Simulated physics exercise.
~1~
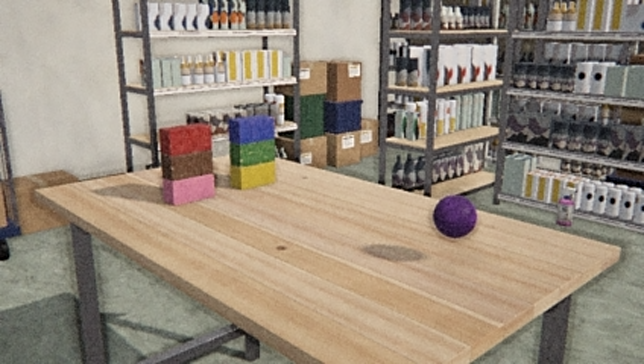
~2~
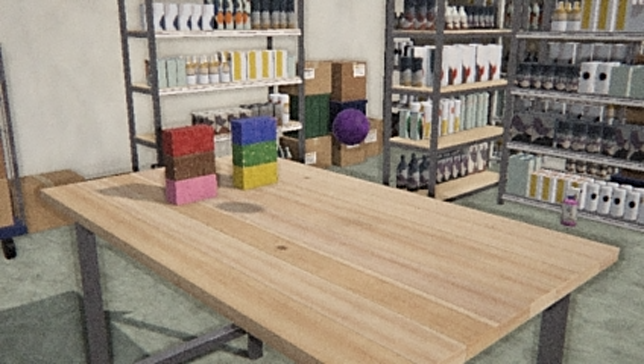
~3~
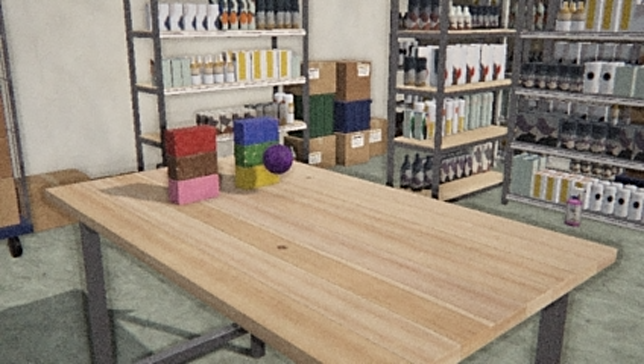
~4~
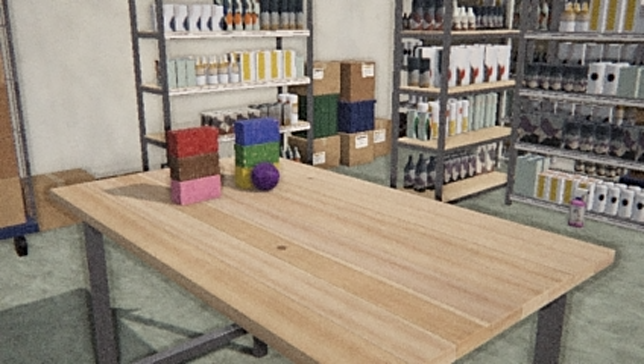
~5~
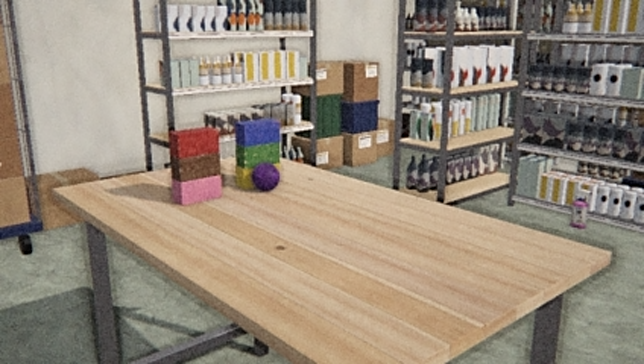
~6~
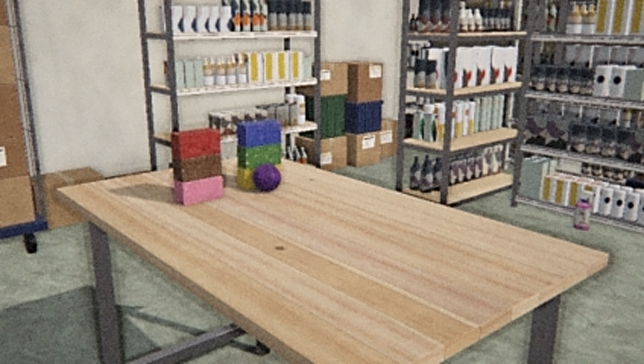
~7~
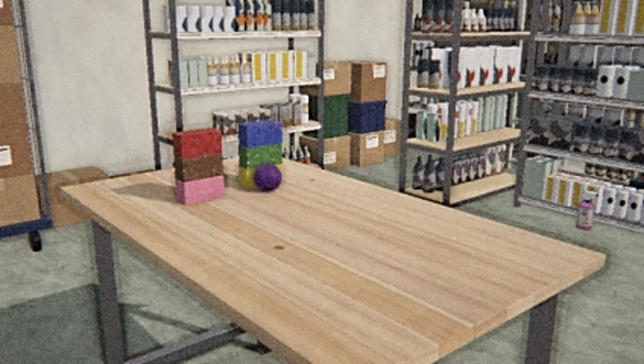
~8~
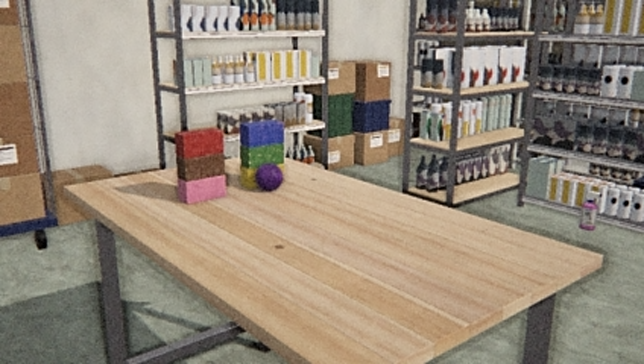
A purple ball hangs above the right side of a light wooden table in a storeroom, seen from slightly above as the view drifts gently sideways. Two neat stacks of blocks stand near the far left end, red over brown over pink on the left and blue over green over yellow on the right. Shelves of bottles and cardboard boxes line the background. The ball travels left toward the stacks, then drops beside the right-hand one. It settles against the lower blocks, and both stacks remain upright, with the green block still in place.
